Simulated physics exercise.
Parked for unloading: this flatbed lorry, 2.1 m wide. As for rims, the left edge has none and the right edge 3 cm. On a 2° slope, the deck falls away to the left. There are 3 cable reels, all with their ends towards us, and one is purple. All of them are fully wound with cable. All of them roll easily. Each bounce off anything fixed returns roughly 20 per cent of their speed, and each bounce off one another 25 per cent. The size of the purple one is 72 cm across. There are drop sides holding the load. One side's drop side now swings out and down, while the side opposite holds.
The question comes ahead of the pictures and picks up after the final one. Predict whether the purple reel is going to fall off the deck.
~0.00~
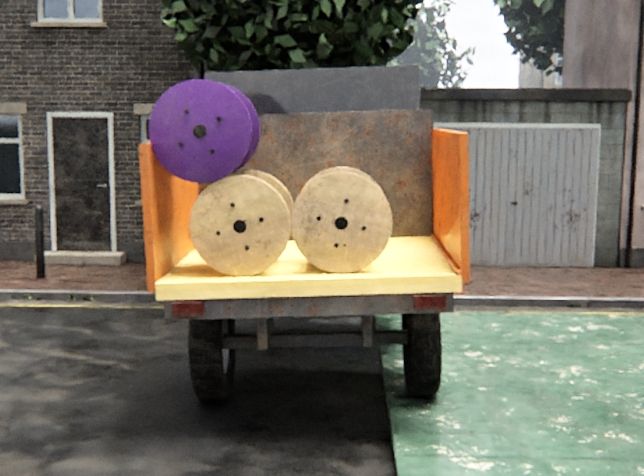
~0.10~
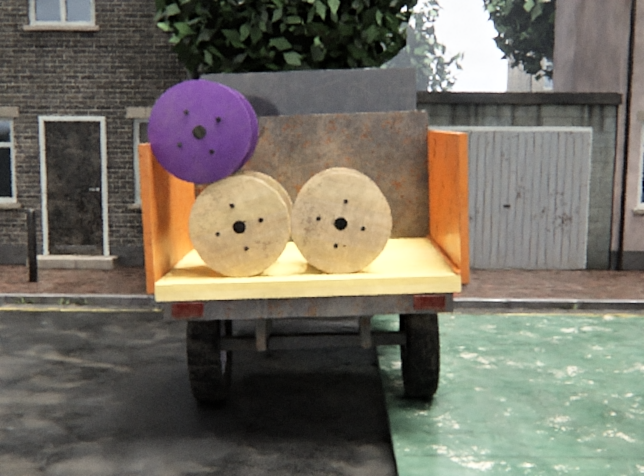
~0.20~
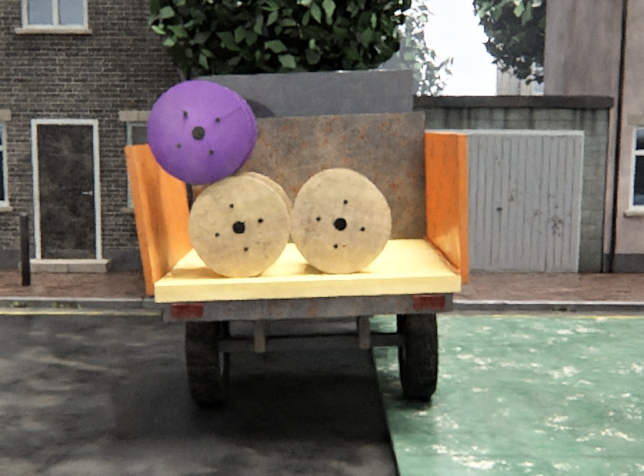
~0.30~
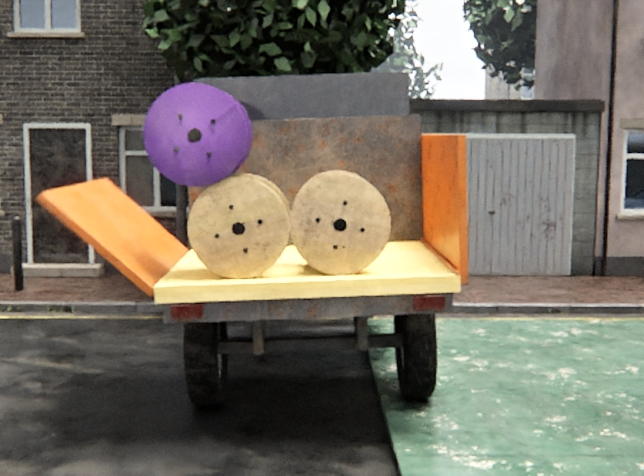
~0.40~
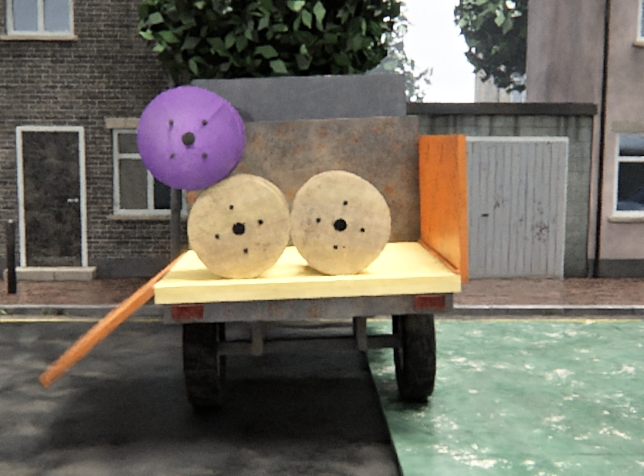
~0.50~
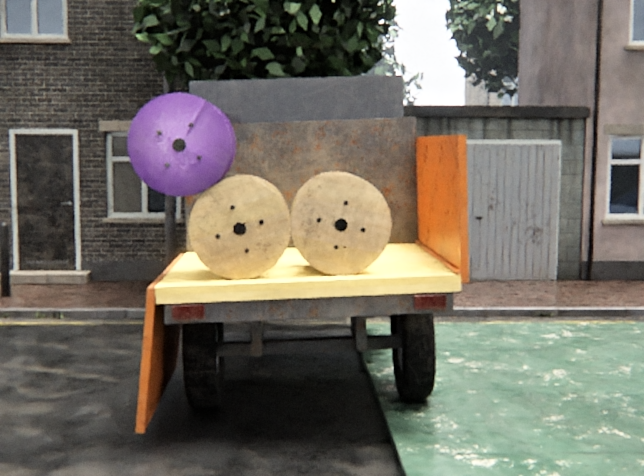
It is going to get away.
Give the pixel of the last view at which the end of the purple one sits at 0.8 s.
It should be close to pixel (135, 207).
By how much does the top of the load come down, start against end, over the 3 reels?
It sits roughly 190 cm lower at the end.
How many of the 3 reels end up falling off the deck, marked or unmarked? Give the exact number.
That comes to 3 in total.
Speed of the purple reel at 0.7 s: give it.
Reading: Roughly 2.0 m/s.
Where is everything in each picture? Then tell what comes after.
Purple (200, 131); sides still shut; the deck slopes 2° down to the left; 2 of the 3 make up the bottom layer, in the first frame.
Purple (199, 132); sides still shut, in the second frame.
Purple (199, 133); left board out by 5°, tip at (130, 152), in the third frame.
Purple (195, 135); left board out by 45°, tip at (43, 199), in the fourth frame.
Purple (189, 139); left board out by 130°, tip at (47, 380), in the fifth frame.
Purple (179, 145); left board out by 170°, tip at (140, 427), in the sixth frame.
Then, 0.7 s in, purple is up on others, 5 cm from the left edge, rolling left; 0 off so far.
Then, 0.8 s in, purple is dropping off the left side; 1 off so far.
Then, 0.9 s in, purple is dropping off the left side; 1 off so far.
Then, 1.0 s in, purple is dropping off the left side; 1 off so far.
In the end (7.0 s), purple is down on the left; 3 off so far.
